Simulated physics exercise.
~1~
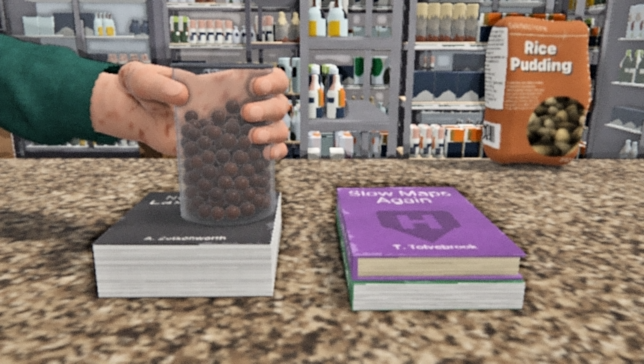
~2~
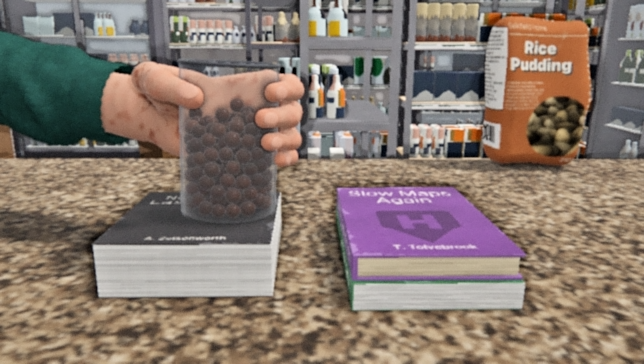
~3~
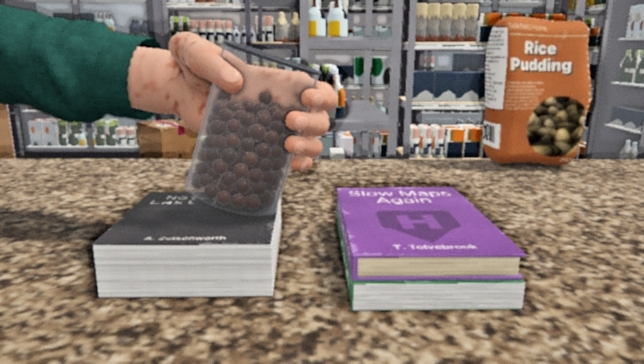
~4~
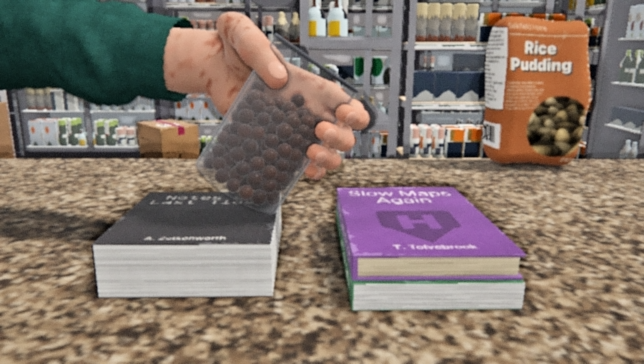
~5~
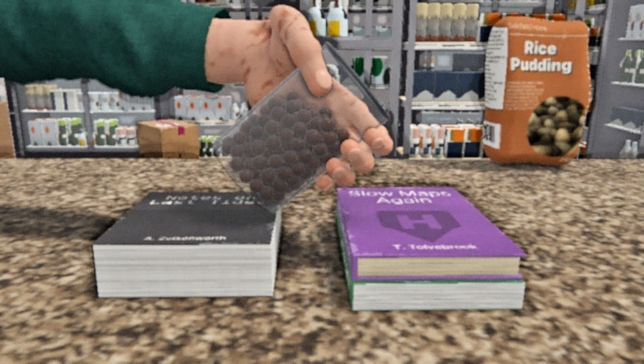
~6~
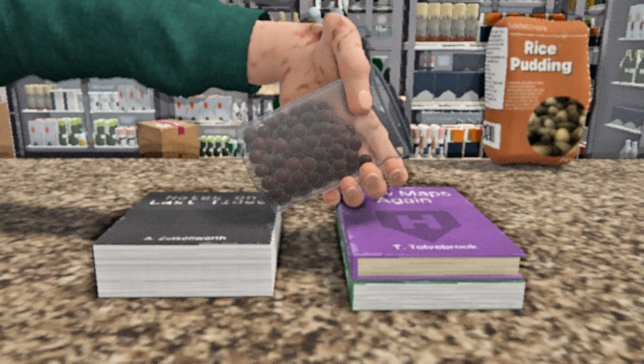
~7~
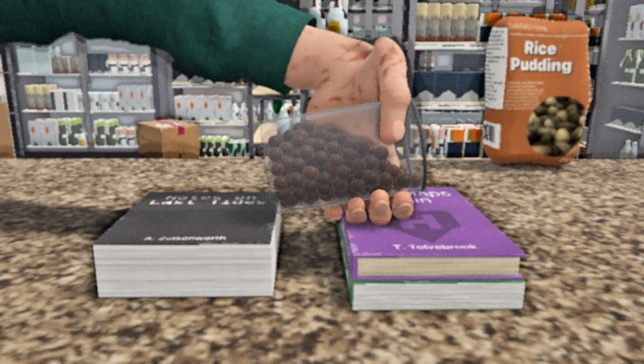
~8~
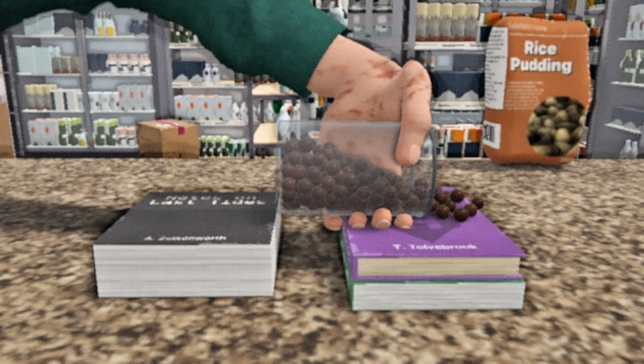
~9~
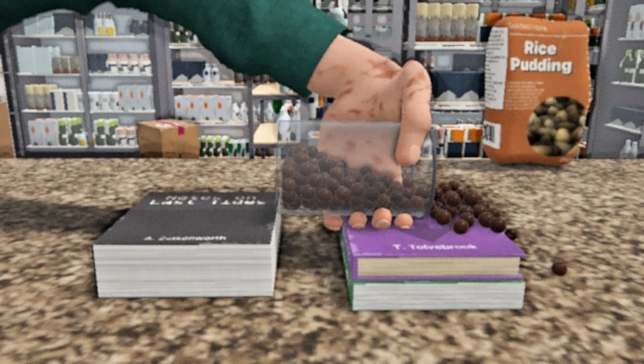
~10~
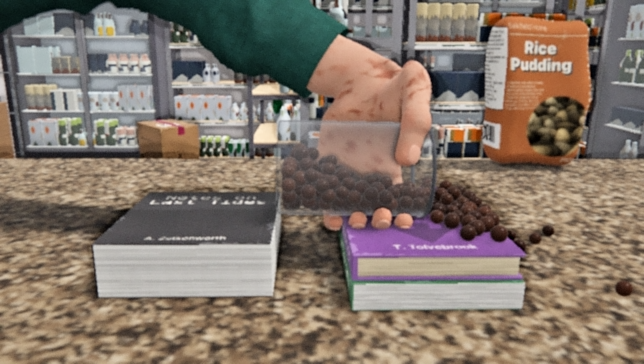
On a speckled counter, a hand tips a clear glass, spilling chocolate balls over the purple book.
